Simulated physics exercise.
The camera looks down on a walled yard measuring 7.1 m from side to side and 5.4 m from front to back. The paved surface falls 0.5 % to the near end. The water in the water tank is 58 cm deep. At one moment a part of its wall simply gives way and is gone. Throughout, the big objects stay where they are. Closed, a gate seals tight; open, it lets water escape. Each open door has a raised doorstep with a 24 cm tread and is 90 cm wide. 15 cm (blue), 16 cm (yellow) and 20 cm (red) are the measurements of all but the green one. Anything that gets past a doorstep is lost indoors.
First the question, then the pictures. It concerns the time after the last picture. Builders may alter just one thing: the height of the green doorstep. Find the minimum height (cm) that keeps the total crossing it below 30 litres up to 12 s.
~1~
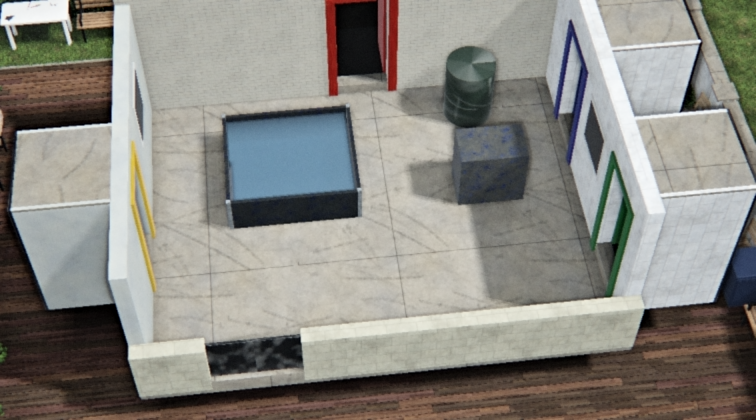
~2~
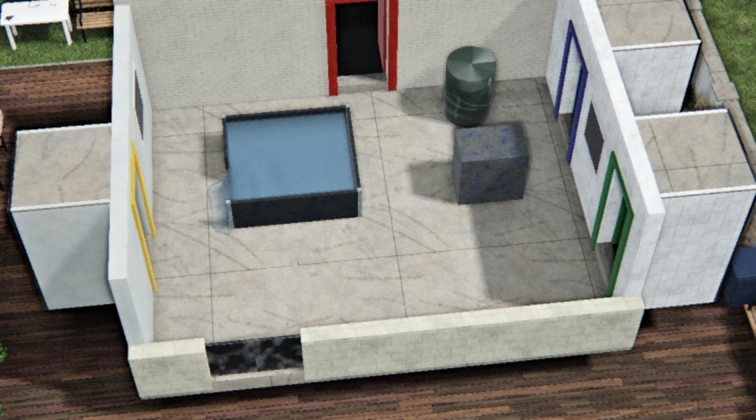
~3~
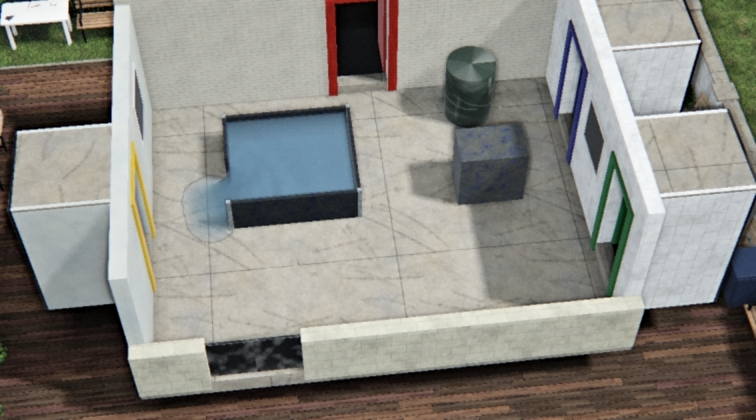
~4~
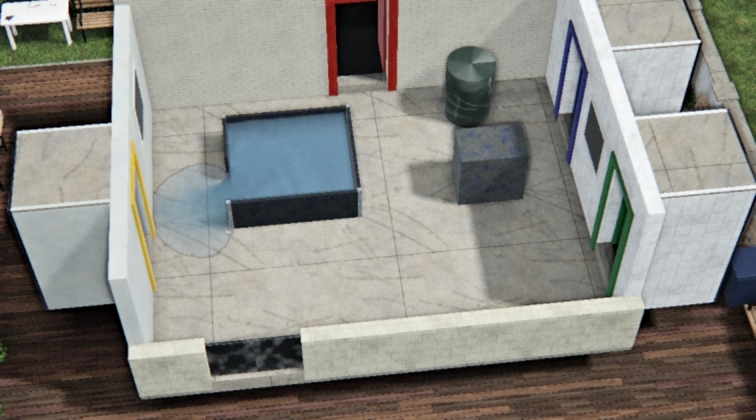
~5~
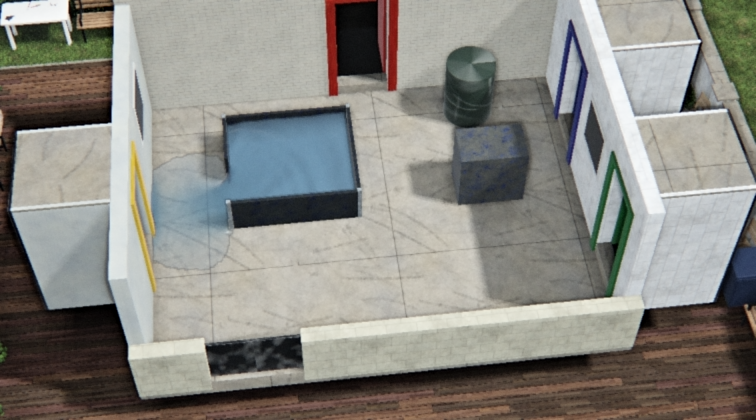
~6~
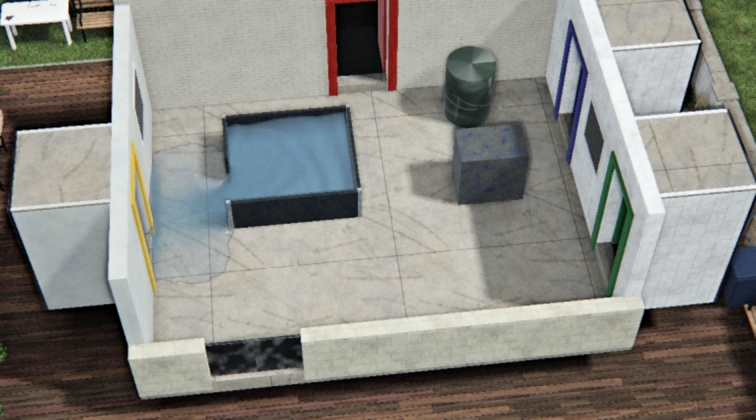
The minimum is roughly 5.5 cm.
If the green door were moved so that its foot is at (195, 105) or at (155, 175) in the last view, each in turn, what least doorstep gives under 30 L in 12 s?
Minimums: Roughly 15 cm and 20 cm.
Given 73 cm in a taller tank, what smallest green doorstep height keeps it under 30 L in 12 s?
About 8.0 centimetres.
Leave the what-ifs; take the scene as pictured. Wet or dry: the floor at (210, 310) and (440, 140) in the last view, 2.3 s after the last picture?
Note: Point one reached; point two not yet reached.
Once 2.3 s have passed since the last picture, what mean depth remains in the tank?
The mean depth is about 29 cm.
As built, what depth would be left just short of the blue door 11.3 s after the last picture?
7.5 cm.
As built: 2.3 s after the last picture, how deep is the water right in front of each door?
Depth (cm): Blue 0 / yellow 20 / green 0 / red 2.
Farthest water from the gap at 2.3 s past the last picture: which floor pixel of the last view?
The tip of the flood lies near (381, 350).
Then, 0.7 s after the last picture water covers 15 % of the floor, deepest (40 cm) near (154, 222); it has not reached the green door.
Then, 2.3 s after the last picture water covers 30 % of the floor, deepest (28 cm) near (155, 373); it has not reached the green door.
Then, 11.3 s after the last picture water covers 100 % of the floor, deepest (12 cm) near (544, 83); 8 cm at the green door, 0 litres in over its 22 cm doorstep.
At the green door as built, the water peaked near 9 cm, 9.9 s after the last picture.
With a doorstep of 4.5 cm, 52 litres would have come in within the 12 s; with 6 cm, 23 litres. So under 30 litres takes about 5.5 cm.
